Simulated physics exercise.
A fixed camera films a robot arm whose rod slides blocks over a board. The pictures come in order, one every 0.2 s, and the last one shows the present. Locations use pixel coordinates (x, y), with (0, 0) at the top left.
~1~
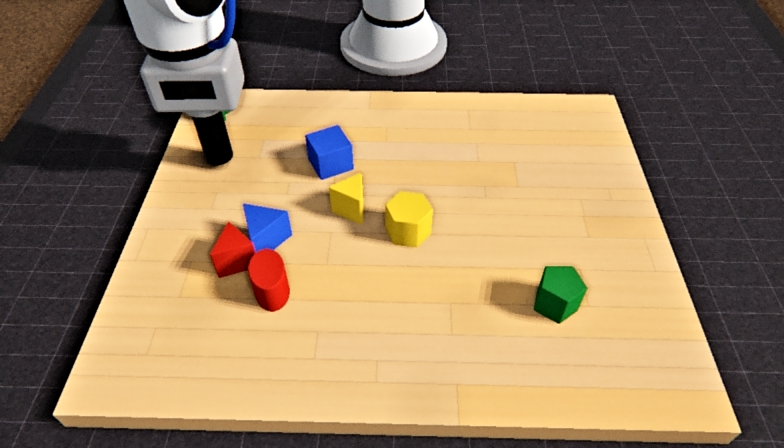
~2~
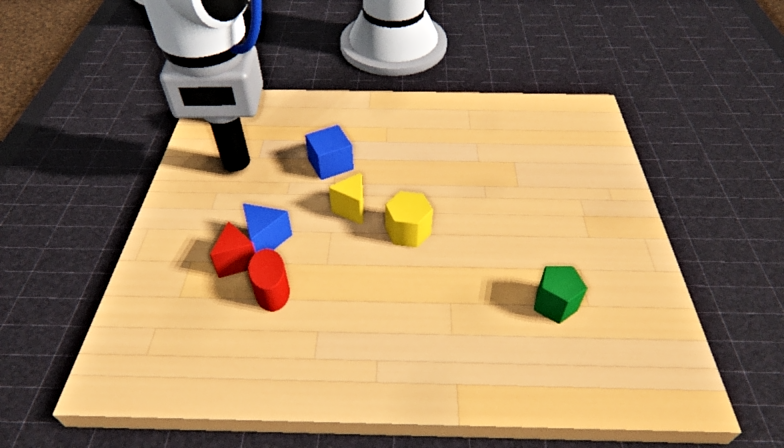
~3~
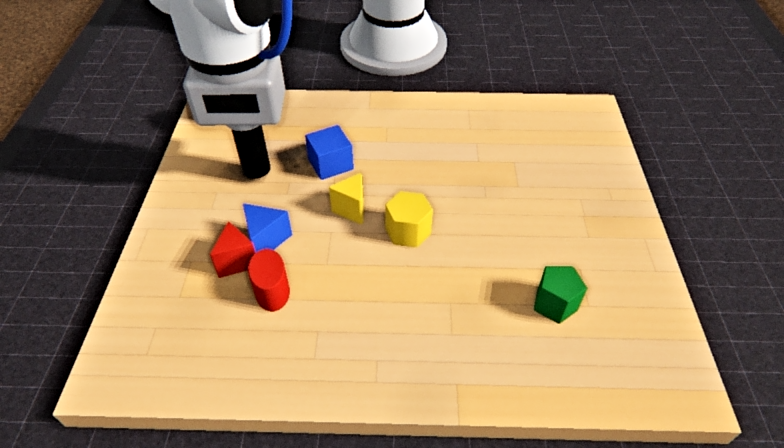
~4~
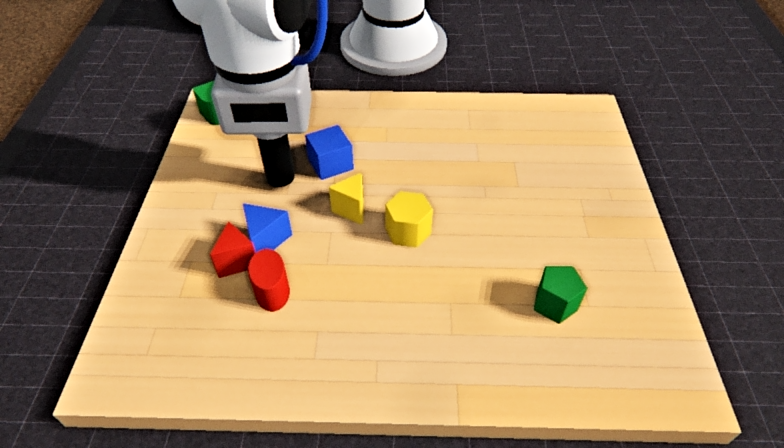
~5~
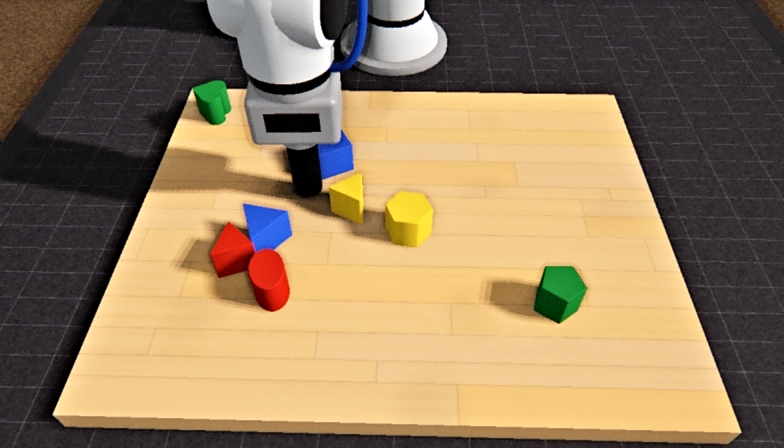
The clip shows a robot arm moving its black rod rightward and slightly toward the viewer above a wooden board of coloured blocks, revealing a green block at the back left and partly covering the blue cube, while the blocks stay still.
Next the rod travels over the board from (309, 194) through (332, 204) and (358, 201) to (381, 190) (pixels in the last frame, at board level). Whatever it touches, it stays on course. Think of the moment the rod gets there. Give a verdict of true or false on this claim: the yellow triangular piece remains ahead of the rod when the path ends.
This is false.
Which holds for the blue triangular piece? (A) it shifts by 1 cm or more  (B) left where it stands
My answer is option B.
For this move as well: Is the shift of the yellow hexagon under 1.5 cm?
I expect so.
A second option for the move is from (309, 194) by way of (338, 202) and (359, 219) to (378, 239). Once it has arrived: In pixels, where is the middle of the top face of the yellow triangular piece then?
At (403, 225).
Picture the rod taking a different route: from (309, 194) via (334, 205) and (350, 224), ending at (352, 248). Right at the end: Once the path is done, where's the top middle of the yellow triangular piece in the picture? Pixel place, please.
By then it is at (377, 197).
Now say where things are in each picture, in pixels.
In the first picture, rod tip at (220, 156); block tops, blue triangular piece at (260, 217); blue square at (328, 139); yellow triangular piece at (350, 186); yellow hexagon at (409, 207).
In the second picture, rod at (236, 162); blocks unchanged.
In the third picture, rod at (257, 169); blocks unchanged.
In the fourth picture, rod at (281, 178); blocks unchanged.
In the fifth picture, rod at (308, 187); blue triangular piece at (260, 217); blue square partly hidden; yellow triangular piece at (350, 186); yellow hexagon at (409, 207).
On the path given first. Halfway along, rod at (346, 199); yellow triangular piece at (369, 190), turned 30° anticlockwise.
At the end, rod at (381, 183); blue triangular piece in place; blue square in place; yellow triangular piece at (390, 186), turned 20° clockwise; yellow hexagon at (414, 210).
